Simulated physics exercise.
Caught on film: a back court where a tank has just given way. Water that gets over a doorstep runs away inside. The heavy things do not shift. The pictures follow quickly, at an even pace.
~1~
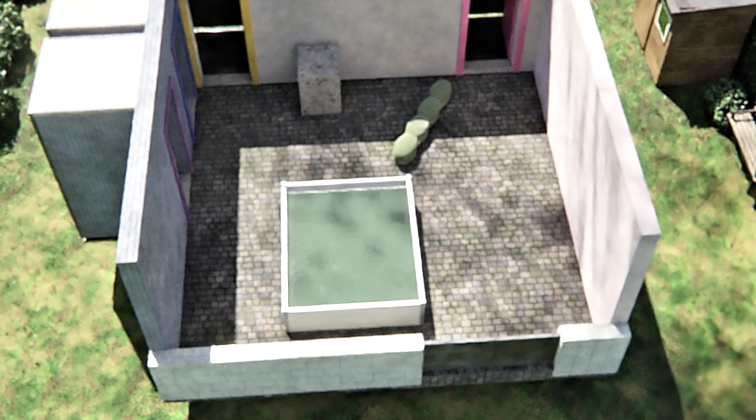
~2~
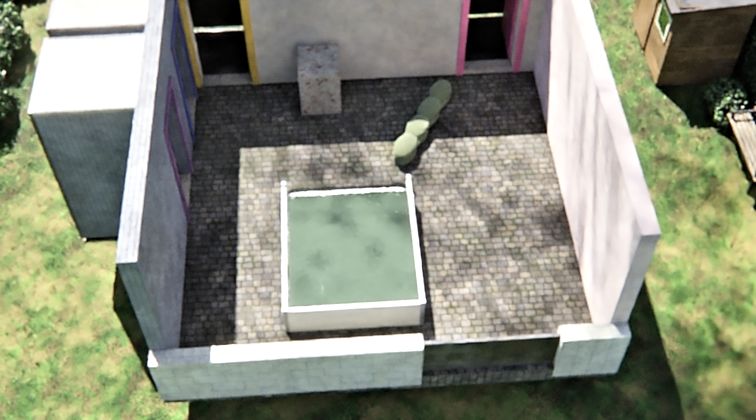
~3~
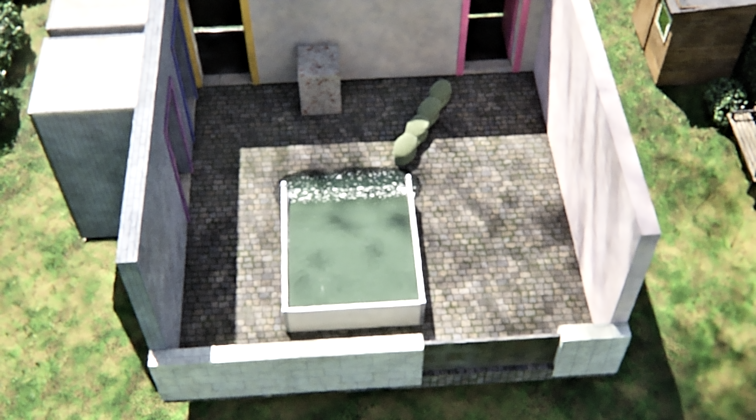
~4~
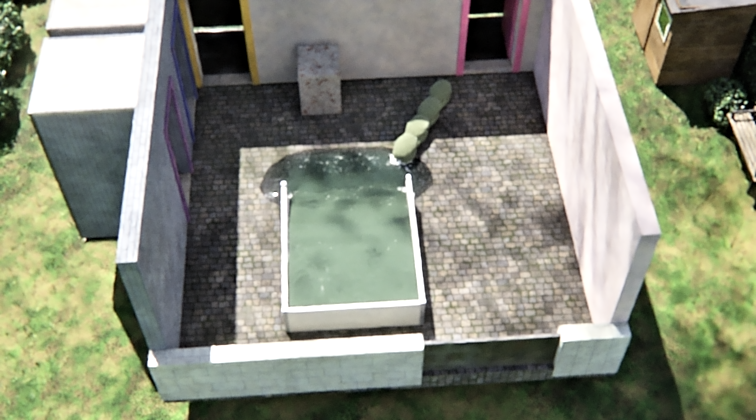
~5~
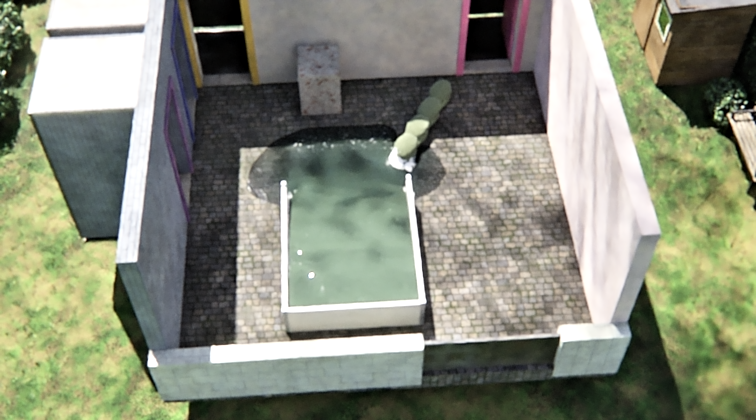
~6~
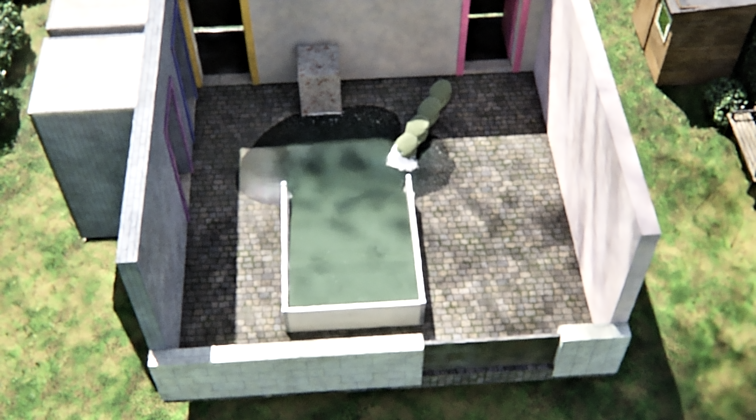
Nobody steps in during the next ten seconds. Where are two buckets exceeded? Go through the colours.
One by one: The pink door stays under that; the yellow door takes more than that; the blue door takes more than that; the purple door takes more than that.
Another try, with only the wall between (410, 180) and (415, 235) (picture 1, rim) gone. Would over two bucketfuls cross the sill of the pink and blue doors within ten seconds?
In short: The pink one is over, the blue one is under.
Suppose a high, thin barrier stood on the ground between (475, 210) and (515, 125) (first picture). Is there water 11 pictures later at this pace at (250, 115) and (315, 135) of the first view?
One after the other: Flooded, awash.
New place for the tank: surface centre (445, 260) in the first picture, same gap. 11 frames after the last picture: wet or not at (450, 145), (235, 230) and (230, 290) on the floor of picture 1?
In turn: Flooded, clear, dry.
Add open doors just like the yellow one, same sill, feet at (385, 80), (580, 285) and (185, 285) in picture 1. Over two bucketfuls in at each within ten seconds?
In that order: Lets more in, is under, keeps below it.
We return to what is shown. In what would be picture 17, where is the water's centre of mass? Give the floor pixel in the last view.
Roughly at (348, 191).
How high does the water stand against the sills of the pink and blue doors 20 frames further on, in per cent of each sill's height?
In turn 80 and 190 per cent.
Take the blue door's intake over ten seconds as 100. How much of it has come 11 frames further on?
Close to 0 %.
A moment on, water covers 30 % of the floor; the pink door not reached, the yellow door not reached, the blue door not reached, the purple door not reached.
Next, water covers 45 % of the floor; the pink door wet at the sill, nothing in, the yellow door under two buckets in, the blue door wet at the sill, nothing in, the purple door not reached.
Then, water covers 45 % of the floor; the pink door wet at the sill, nothing in, the yellow door far over two buckets in, the blue door over two buckets in, the purple door wet at the sill, nothing in.
Later, water covers 80 % of the floor; the pink door under two buckets in, the yellow door far over two buckets in, the blue door over two buckets in, the purple door under two buckets in.
In the end, water covers 95 % of the floor; the pink door under two buckets in, the yellow door far over two buckets in, the blue door over two buckets in, the purple door over two buckets in.
